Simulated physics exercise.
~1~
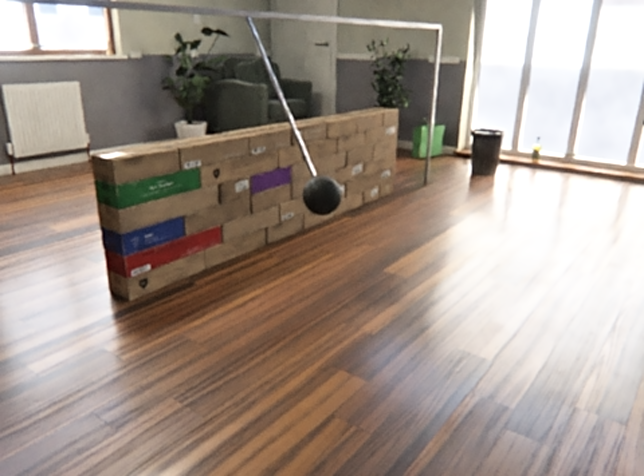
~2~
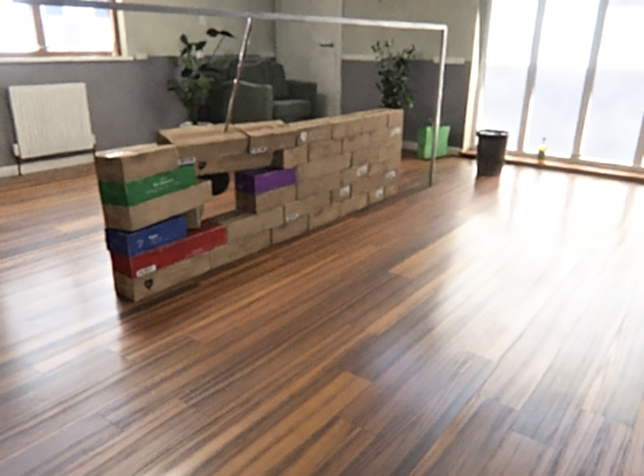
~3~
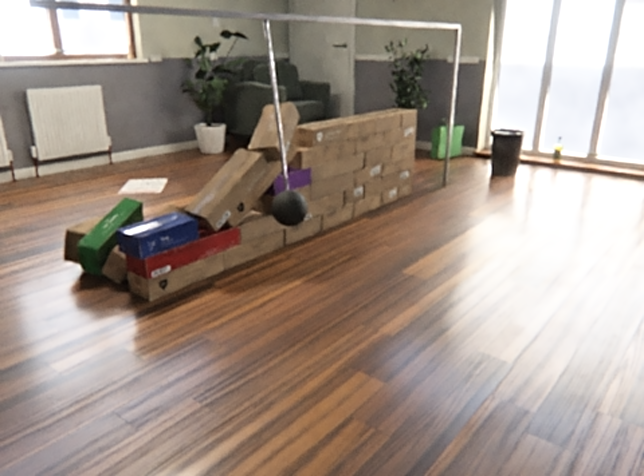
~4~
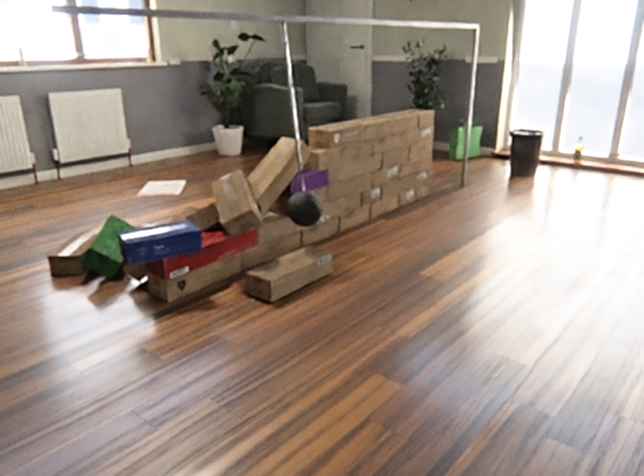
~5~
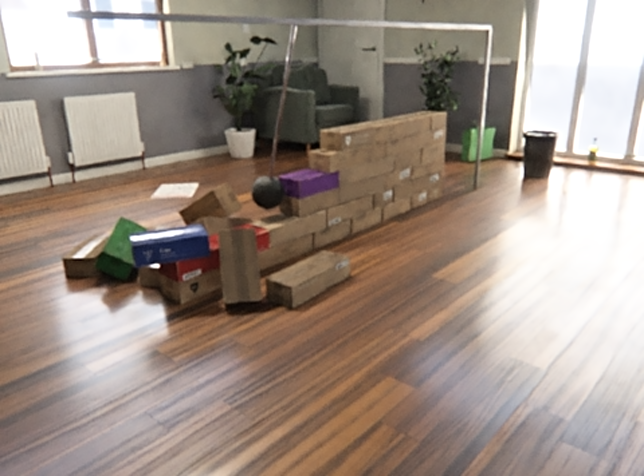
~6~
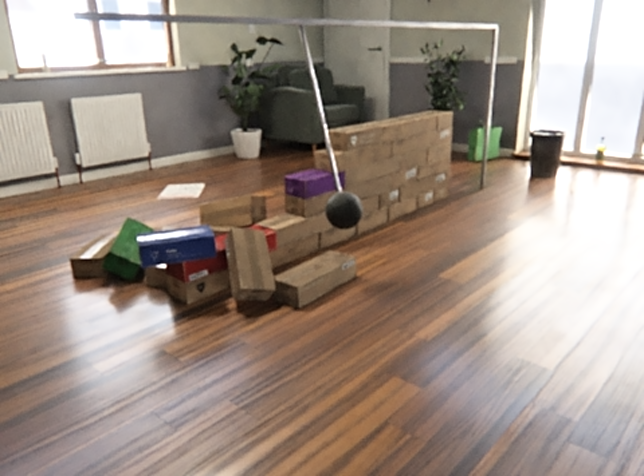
A dark ball hanging from a frame swung into a wall of cardboard boxes and knocked the left end into a heap, tumbling the green box to the floor, while the red and purple boxes stayed up and the ball kept swinging.
